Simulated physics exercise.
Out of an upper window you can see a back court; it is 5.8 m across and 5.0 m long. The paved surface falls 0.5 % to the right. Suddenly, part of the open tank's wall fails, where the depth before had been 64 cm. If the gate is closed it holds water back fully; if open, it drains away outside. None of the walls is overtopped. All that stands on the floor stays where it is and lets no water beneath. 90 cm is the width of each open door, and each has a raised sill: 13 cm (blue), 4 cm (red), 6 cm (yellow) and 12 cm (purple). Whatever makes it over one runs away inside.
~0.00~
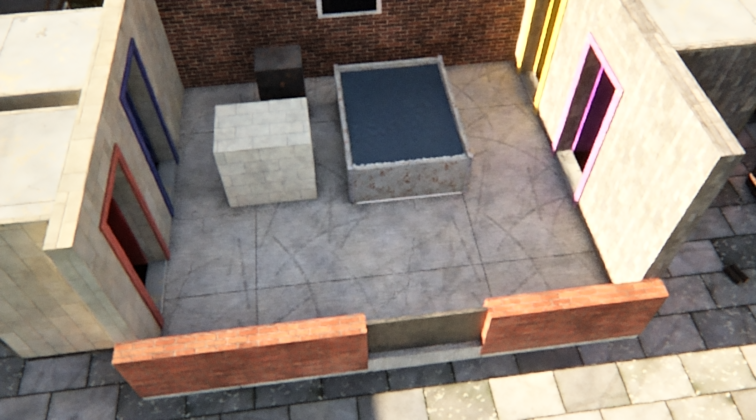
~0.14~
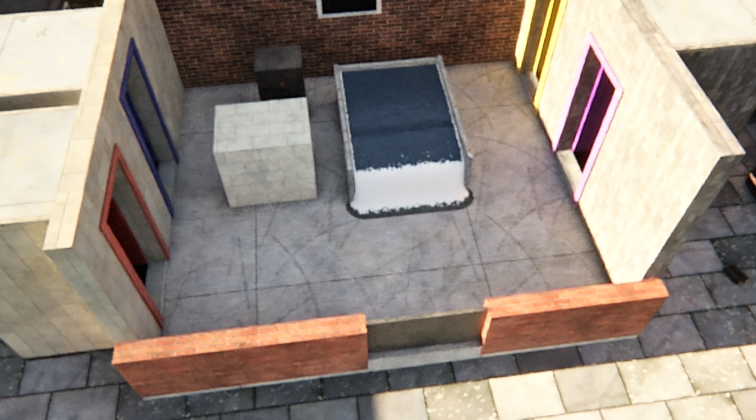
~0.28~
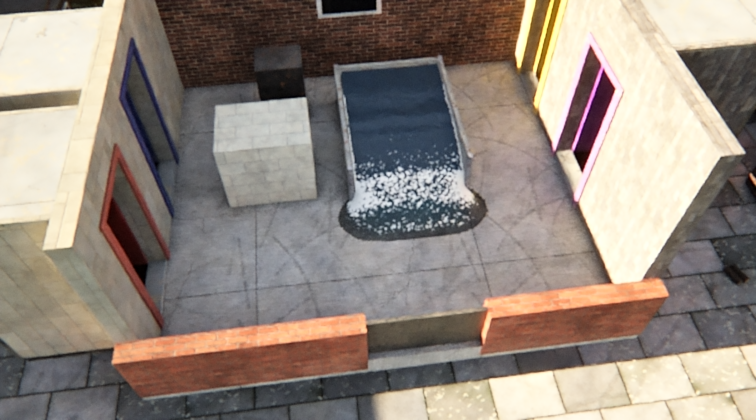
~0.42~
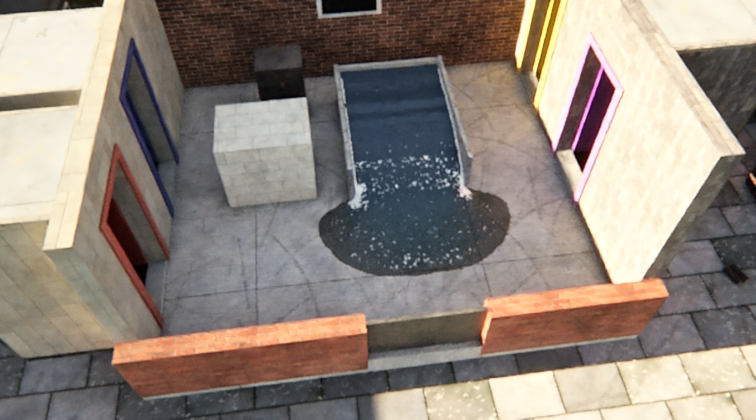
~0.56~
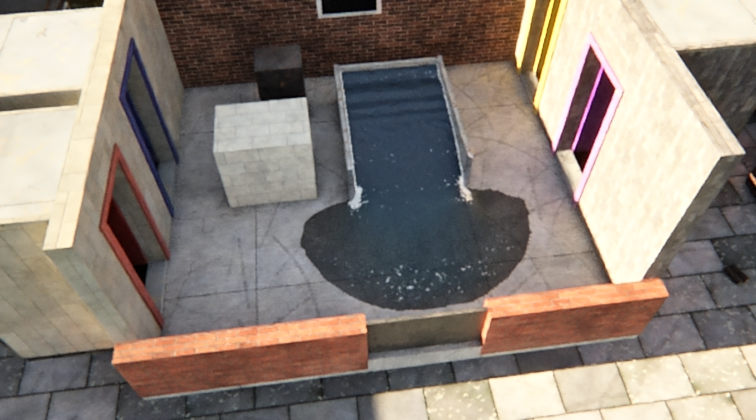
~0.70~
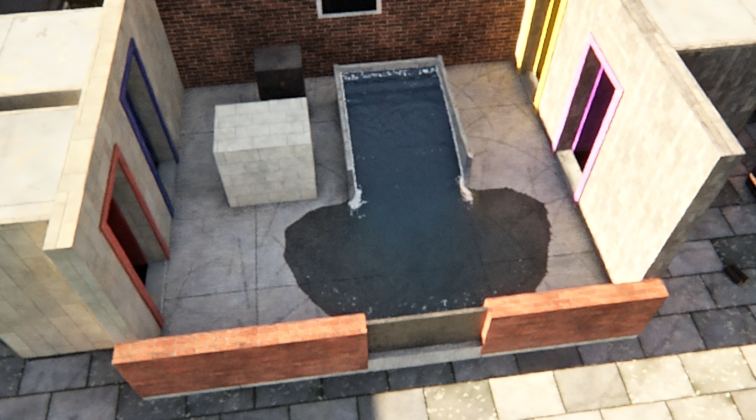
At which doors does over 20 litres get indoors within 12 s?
In order: At the blue door the limit will hold, at the red door the limit will be broken, at the yellow door the limit will be broken, at the purple door the limit will hold.
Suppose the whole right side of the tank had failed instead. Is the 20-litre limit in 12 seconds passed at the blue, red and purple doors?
For blue, too little; for red, too much; for purple, too much.
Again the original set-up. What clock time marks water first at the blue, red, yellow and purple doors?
Door times: Blue 3.2 s / red 2.4 s / yellow 3.4 s / purple 2.6 s.
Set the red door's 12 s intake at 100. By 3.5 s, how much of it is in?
Fraction in by then: Around 30 per cent.
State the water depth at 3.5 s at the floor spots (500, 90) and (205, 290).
Depths: Around 3 and 12 centimetres.
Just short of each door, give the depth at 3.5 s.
You'd get blue at 4 cm, red at 16 cm, yellow at 4 cm, and purple at 9 cm.
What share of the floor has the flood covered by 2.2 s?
40 %.
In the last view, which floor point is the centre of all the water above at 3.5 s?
(406, 238).
After 1.4 s water covers 35 % of the floor and is deepest (37 cm) near (441, 333); blue door not reached, red door not reached, yellow door not reached, purple door not reached.
After 2.2 s water covers 40 % of the floor and is deepest (44 cm) near (608, 312); blue door not reached, red door not reached, yellow door not reached, purple door not reached.
After 3.5 s water covers 65 % of the floor and is deepest (26 cm) near (608, 312); blue door 4 cm at the sill, 0 L in, red door 16 cm at the sill, 55 L in, yellow door 4 cm at the sill, 0 L in, purple door 9 cm at the sill, 0 L in.
After 7.0 s water covers 95 % of the floor and is deepest (16 cm) near (323, 83); blue door 7 cm at the sill, 0 L in, red door 8 cm at the sill, 160 L in, yellow door 13 cm at the sill, 34 L in, purple door 7 cm at the sill, 0 L in.
After 12.0 s water covers 95 % of the floor and is deepest (13 cm) near (598, 288); blue door 6 cm at the sill, 0 L in, red door 6 cm at the sill, 184 L in, yellow door 9 cm at the sill, 96 L in, purple door 6 cm at the sill, 0 L in.
